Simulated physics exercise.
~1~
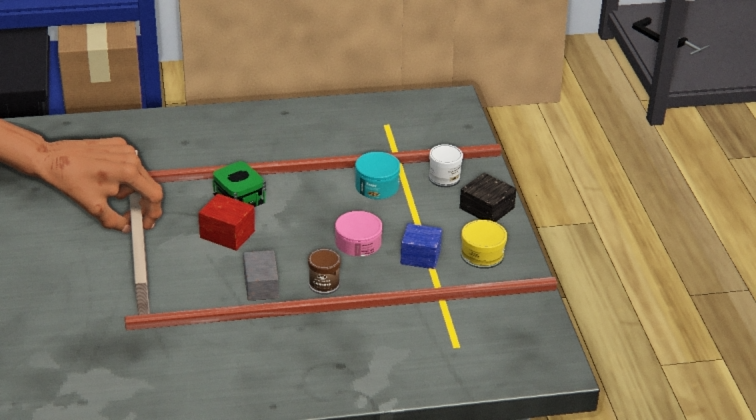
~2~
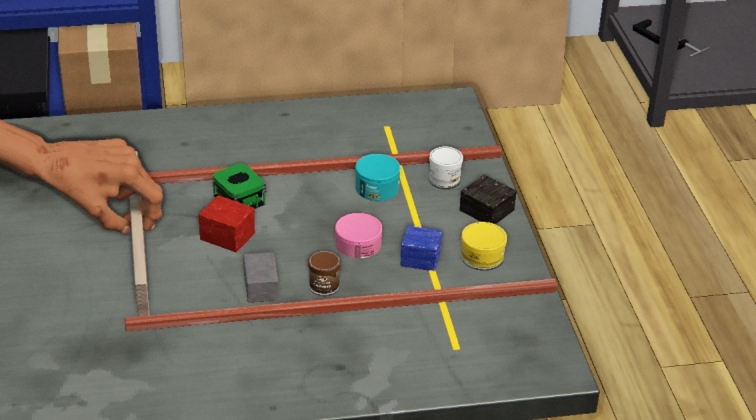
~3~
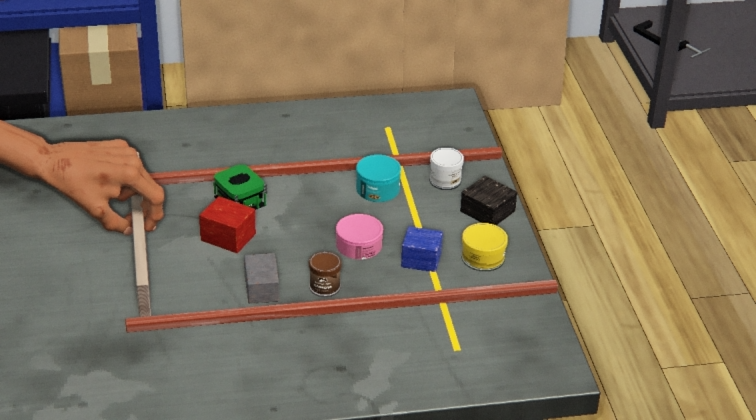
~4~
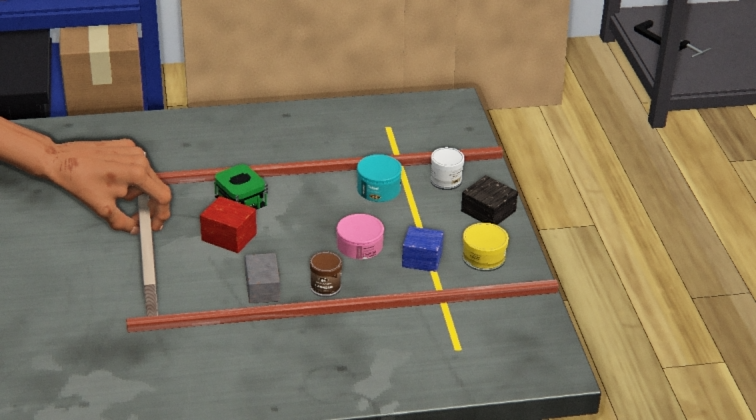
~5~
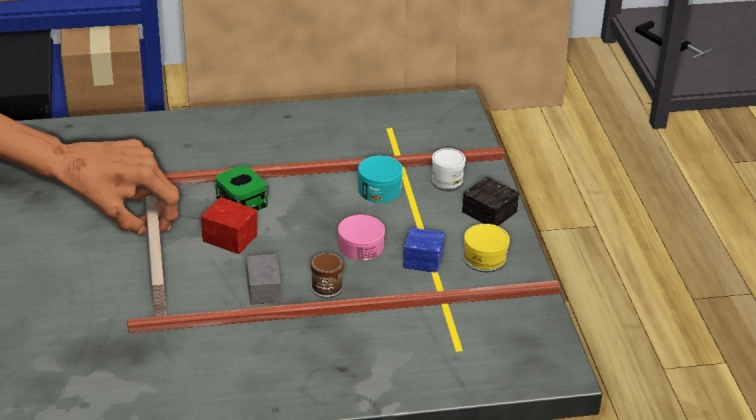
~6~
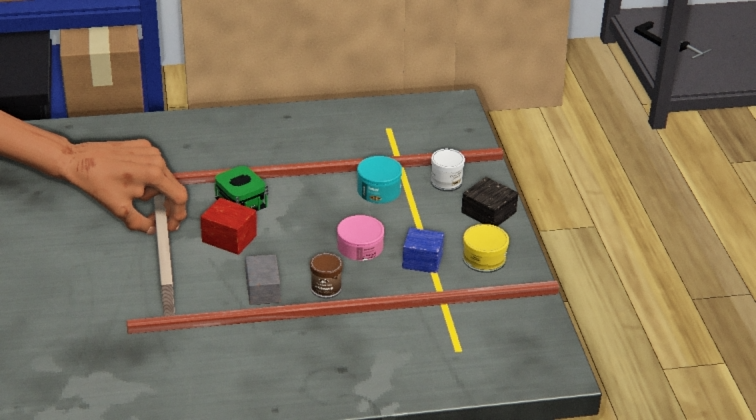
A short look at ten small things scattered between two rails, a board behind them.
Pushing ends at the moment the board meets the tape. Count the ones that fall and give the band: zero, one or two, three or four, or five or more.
Band: Zero.
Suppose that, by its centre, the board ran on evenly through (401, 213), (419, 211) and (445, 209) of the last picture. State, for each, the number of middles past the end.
0; 0; 2.
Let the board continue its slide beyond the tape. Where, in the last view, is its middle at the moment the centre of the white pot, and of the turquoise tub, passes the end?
For the white pot, about (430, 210); for the turquoise tub, about (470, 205).
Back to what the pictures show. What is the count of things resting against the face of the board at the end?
Contact count: 3.
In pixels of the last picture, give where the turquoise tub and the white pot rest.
First object about (464, 172); second object about (498, 164).
A little later, none off yet; black block at rest near (490, 203); yellow pot at rest near (485, 248); white pot at rest near (447, 170).
When it is over, the number that fall off is zero.
